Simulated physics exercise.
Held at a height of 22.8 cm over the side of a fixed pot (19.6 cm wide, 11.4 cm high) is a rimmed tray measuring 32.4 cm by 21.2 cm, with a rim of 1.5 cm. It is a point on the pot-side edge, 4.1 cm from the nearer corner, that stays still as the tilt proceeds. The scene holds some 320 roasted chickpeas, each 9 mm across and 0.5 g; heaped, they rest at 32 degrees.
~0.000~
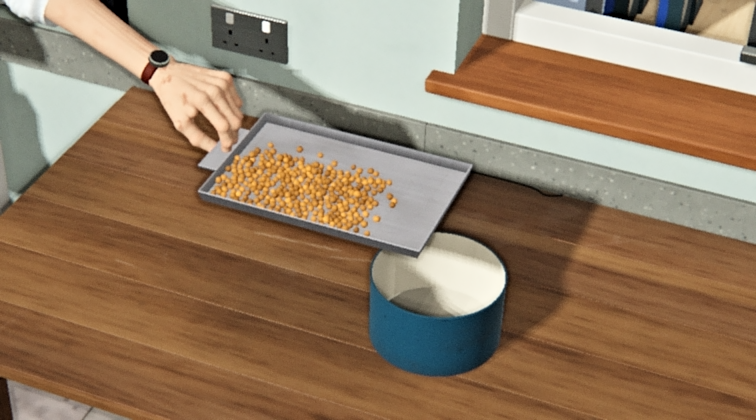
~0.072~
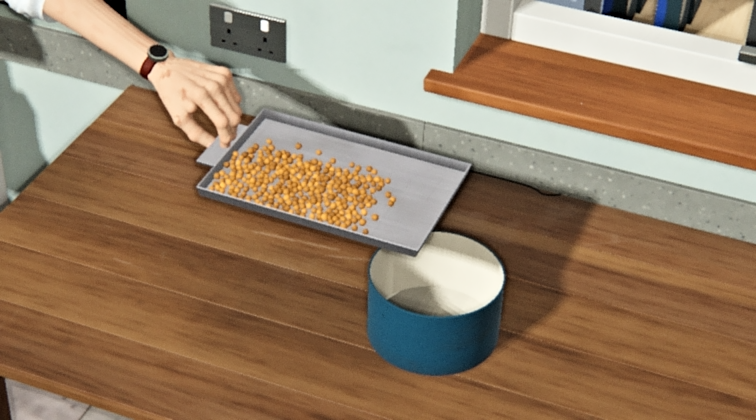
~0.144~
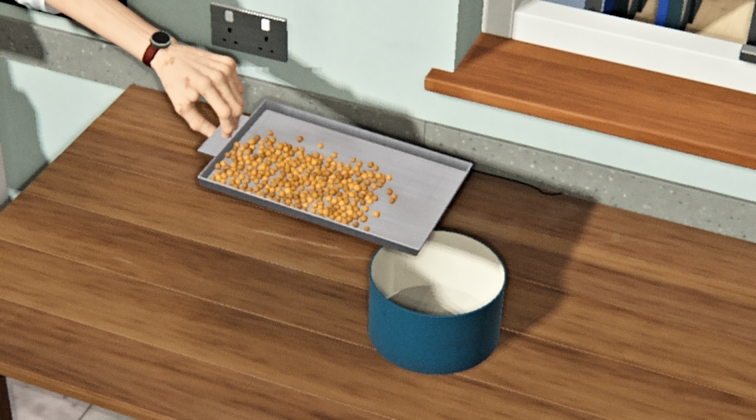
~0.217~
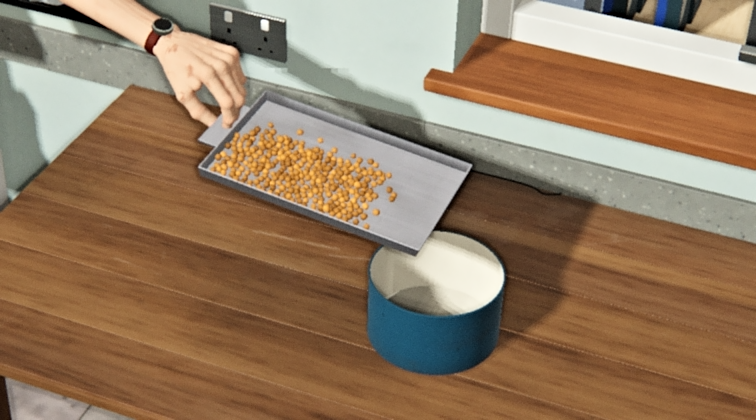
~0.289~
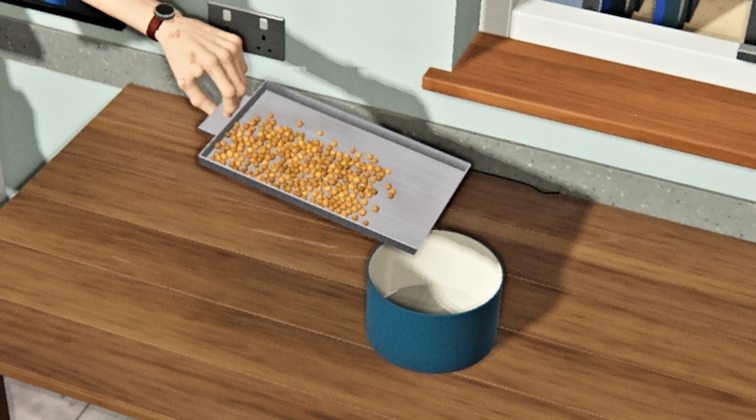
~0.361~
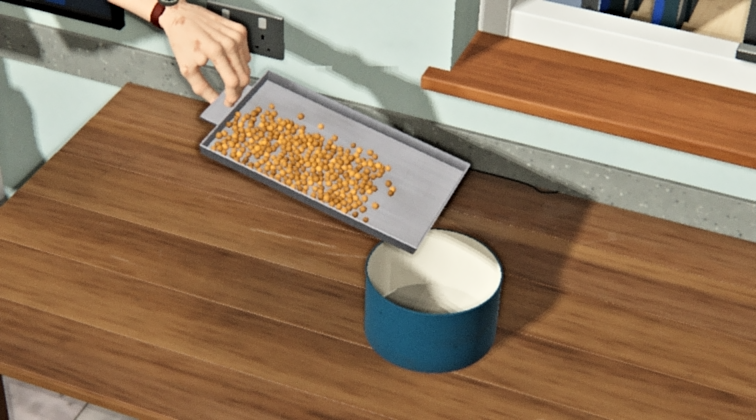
On a wooden kitchen worktop, a hand with a wristwatch grips the left end of a grey tray of roasted chickpeas beside a blue pot and raises that end gradually, while the chickpeas stay in place on the tray.
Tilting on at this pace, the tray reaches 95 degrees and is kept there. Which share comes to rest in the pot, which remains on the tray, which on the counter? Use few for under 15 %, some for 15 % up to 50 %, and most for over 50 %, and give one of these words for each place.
Pot: Most, tray: Few, counter: Some.
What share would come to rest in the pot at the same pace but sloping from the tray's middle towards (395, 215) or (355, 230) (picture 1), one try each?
Near 30 and 0 per cent, in that order.
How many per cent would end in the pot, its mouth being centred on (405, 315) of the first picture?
I'd expect near 30 per cent.
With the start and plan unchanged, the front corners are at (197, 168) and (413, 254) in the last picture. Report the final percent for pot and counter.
Pot: 0, counter: 100.
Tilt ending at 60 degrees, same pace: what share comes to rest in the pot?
Estimated share: About 5 %.
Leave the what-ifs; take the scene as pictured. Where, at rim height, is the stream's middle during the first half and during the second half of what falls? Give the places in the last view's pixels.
(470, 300) first, (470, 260) later, roughly.
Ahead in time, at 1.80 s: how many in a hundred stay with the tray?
About 90 per cent.
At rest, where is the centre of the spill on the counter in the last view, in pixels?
Look close to (507, 386) in the last picture.
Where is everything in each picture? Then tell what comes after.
In the first picture, tray tilt 0 degrees, front corners at (202, 190) and (418, 249); middle of the pieces at (306, 187); pot at (438, 273).
In the second picture, tray tilt 1 degrees, front corners at (200, 186) and (416, 248); middle of the pieces at (304, 184).
In the third picture, tray tilt 4 degrees, front corners at (201, 176) and (417, 247), lowest corner right back; middle of the pieces at (306, 178).
In the fourth picture, tray tilt 7 degrees, front corners at (202, 167) and (417, 248), lowest corner right back; middle of the pieces at (306, 173).
In the fifth picture, tray tilt 10 degrees, front corners at (202, 155) and (416, 247), lowest corner right back; middle of the pieces at (306, 166).
In the sixth picture, tray tilt 13 degrees, front corners at (203, 145) and (416, 246), lowest corner right back; middle of the pieces at (306, 160); pot at (434, 270). Its pace works out near 45 degrees a second.
After 1.22 s, tilt 51 degrees; the tray holds 95 %, the pot 0 %.
After 1.80 s, tilt 77 degrees; the tray holds 90 %, the pot 5 %.
Then, at 2.43 s, tilt 95 degrees; the tray holds 10 %, the pot 55 %.
In the end, at 3.3 s, pot 70 %, tray 0 %, counter 30 %.
